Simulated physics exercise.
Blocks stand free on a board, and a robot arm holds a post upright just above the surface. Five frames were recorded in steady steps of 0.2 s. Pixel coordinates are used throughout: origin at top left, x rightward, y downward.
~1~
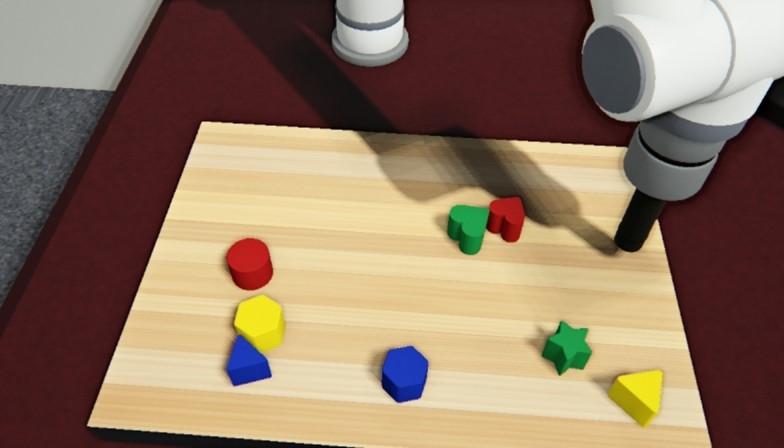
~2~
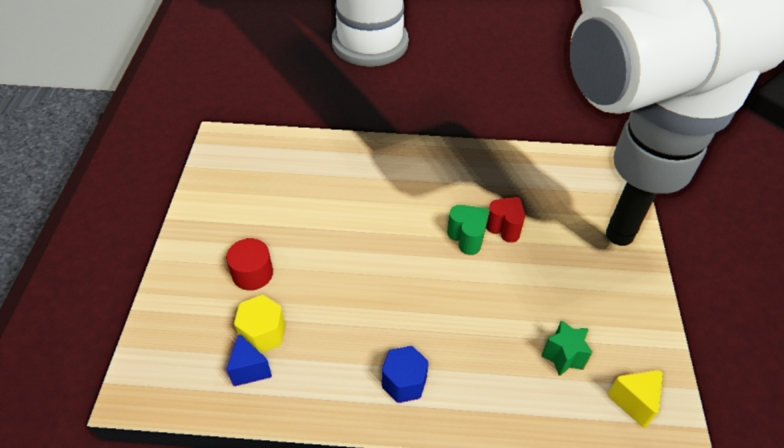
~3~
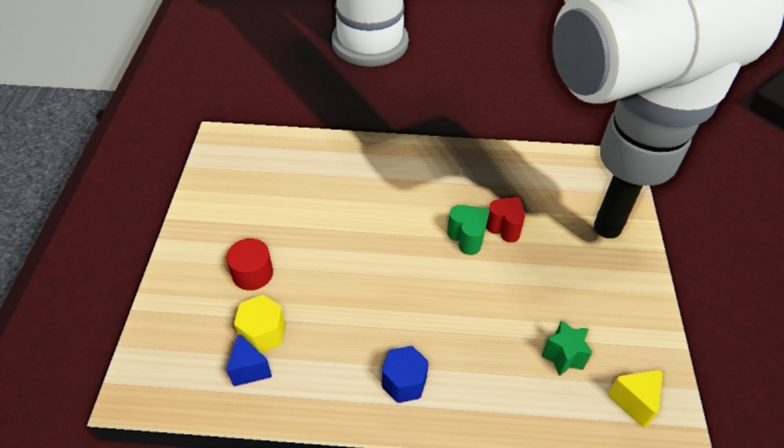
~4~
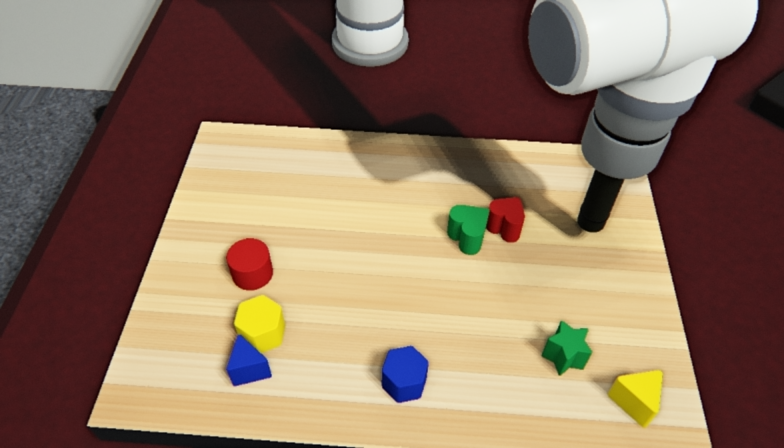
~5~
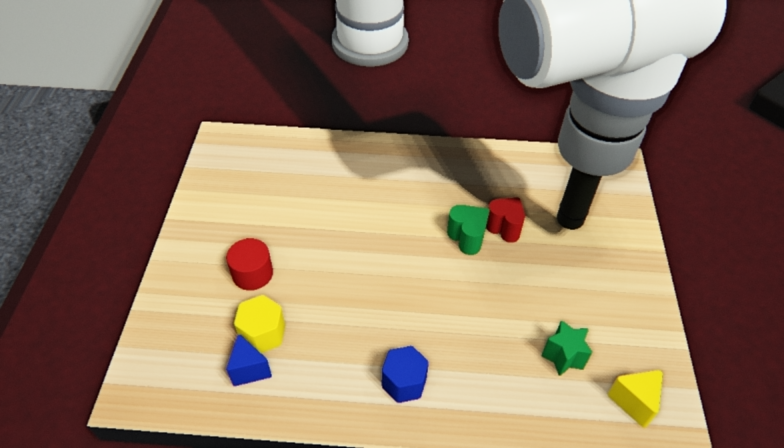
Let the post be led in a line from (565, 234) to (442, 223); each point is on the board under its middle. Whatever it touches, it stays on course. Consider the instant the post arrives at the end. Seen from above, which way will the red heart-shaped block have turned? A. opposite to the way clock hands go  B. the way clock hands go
Option B.
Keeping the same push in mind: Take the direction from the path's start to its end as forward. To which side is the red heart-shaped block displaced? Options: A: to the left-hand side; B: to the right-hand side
B (to the right-hand side)
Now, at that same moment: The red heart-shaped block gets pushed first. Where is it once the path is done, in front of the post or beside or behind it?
I expect it to be in front.
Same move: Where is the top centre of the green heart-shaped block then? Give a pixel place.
So, by the moment the path ends, you'll find the top centre of the green heart-shaped block at (426, 221).
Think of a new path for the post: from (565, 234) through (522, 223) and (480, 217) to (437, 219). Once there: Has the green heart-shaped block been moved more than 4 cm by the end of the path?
Yes, that is how it ends up.
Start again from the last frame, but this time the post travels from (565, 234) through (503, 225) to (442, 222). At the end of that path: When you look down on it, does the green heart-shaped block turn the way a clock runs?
My answer is no.
What follows on the original path. One third of the way, post (526, 216); green heart-shaped block (466, 218), turned 15° anticlockwise; red heart-shaped block (499, 207), turned 10° clockwise.
Two thirds of the way, post (485, 212); green heart-shaped block (442, 217), turned 70° anticlockwise; red heart-shaped block (458, 198).
At the end, post (444, 208); green heart-shaped block (426, 221), turned 85° anticlockwise; red heart-shaped block (424, 188), turned 50° clockwise.
